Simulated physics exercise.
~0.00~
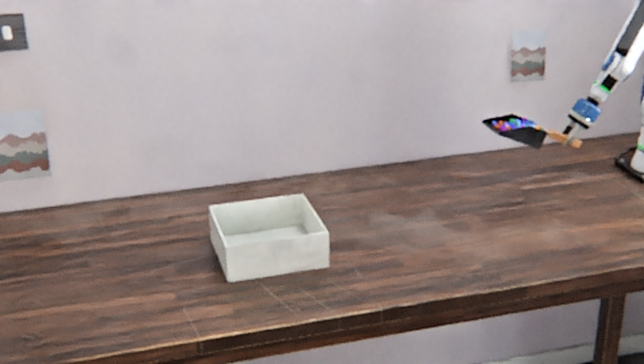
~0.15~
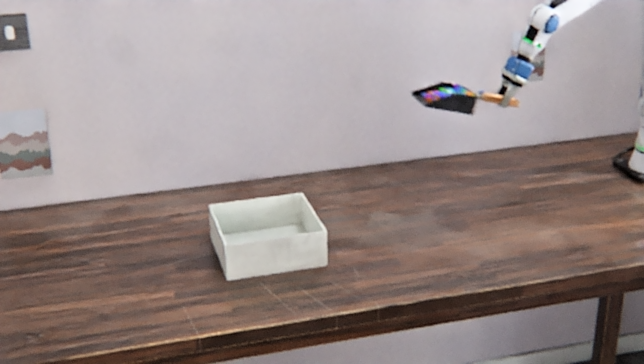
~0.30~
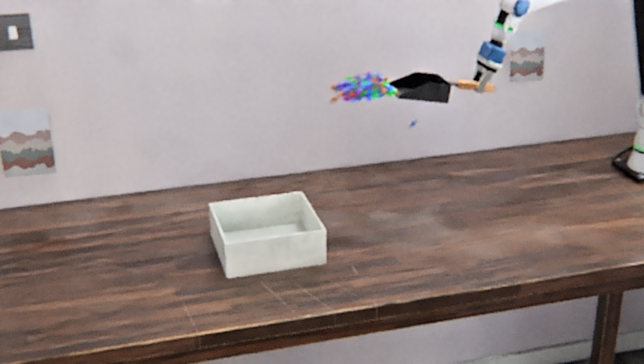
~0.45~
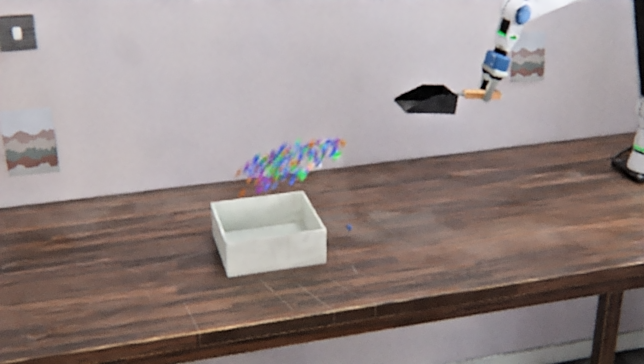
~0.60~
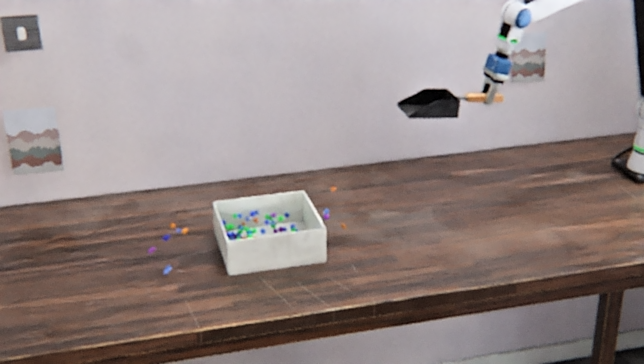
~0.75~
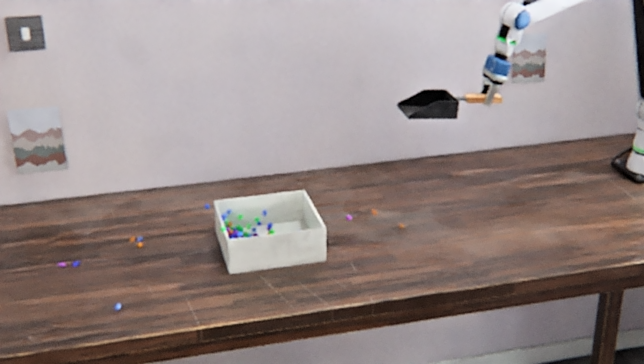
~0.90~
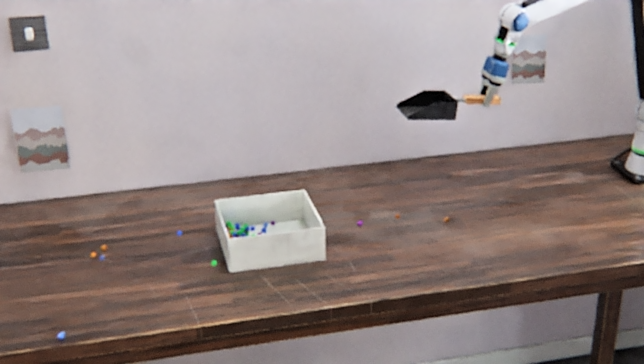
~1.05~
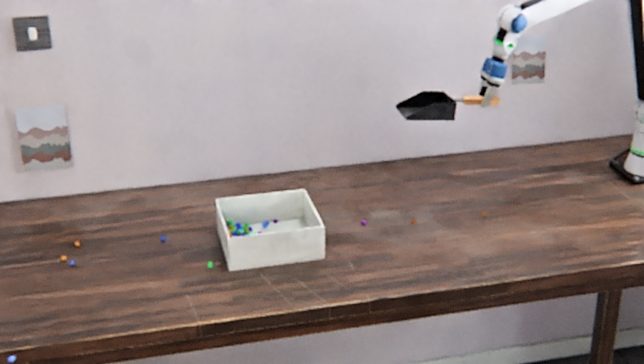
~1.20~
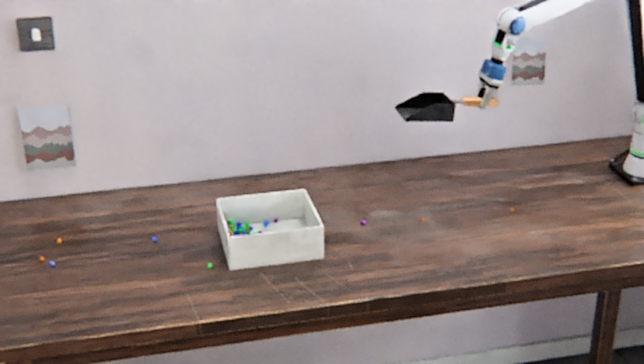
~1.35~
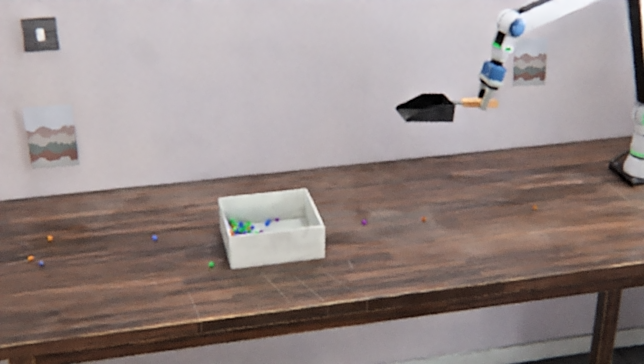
Colourful round sweets flying left off a robot arm's black scoop into a pale open box, a few scattering across the wooden table.
